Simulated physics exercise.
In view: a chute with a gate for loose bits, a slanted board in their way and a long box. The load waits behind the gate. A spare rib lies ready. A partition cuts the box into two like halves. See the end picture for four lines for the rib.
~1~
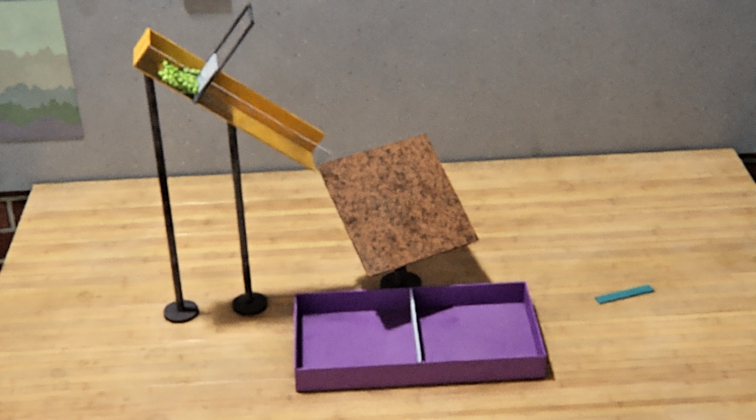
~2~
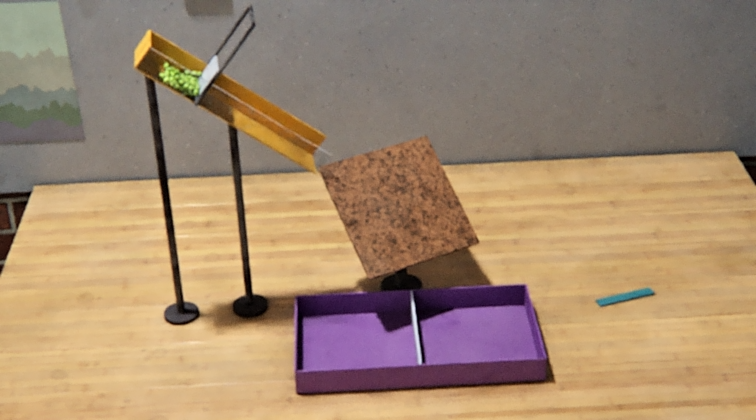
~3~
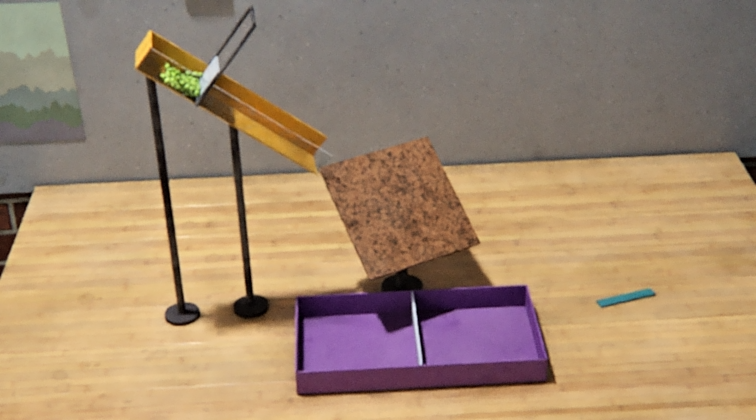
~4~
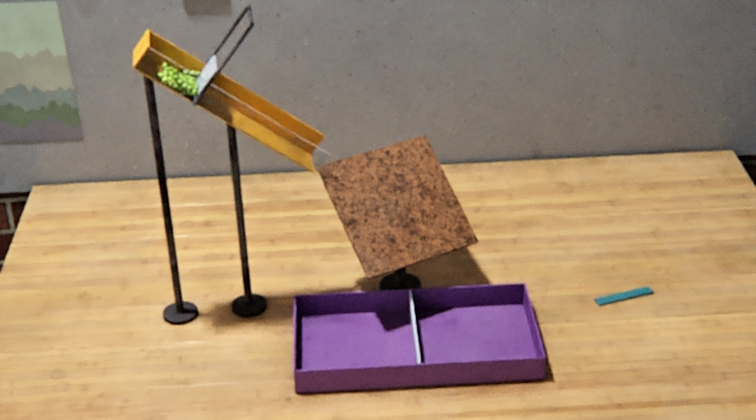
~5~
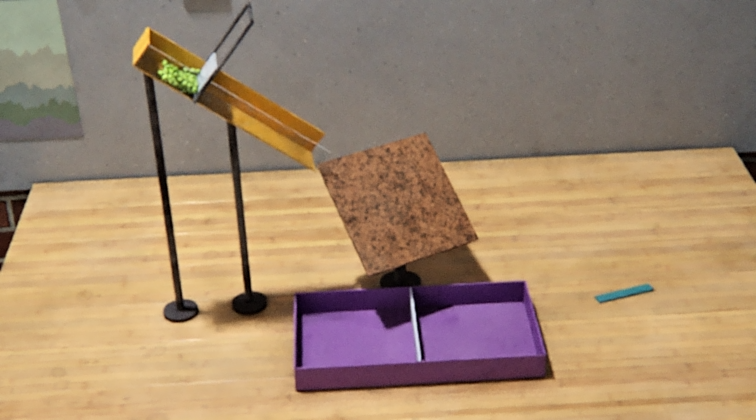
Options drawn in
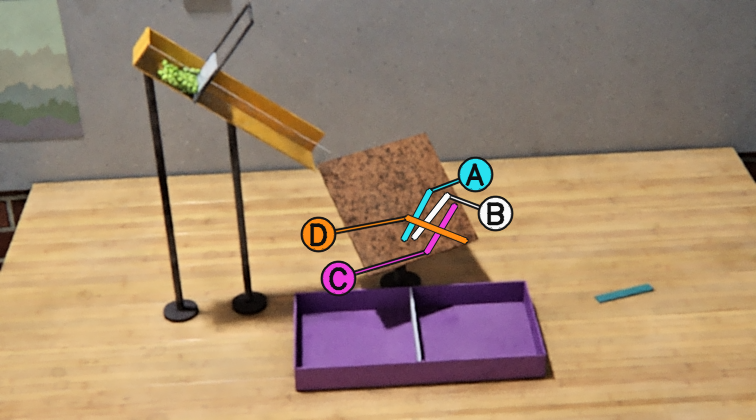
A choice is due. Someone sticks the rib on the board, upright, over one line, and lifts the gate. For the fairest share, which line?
Line A does it best.
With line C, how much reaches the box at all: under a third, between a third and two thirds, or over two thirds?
It is over two thirds.
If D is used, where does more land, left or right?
The right half.
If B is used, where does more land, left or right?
The right half.
On the marked copy, line A from (429, 191) to (404, 238); line B from (447, 195) to (414, 237); line C from (454, 206) to (427, 251); line D from (407, 218) to (464, 240).
With A, of what is caught, about half in the left half, about half in the right.
With B, of what is caught, a small part in the left half, nearly all in the right.
With C, of what is caught, a small part in the left half, most in the right.
With D, of what is caught, a stray few in the left half, nearly all in the right.
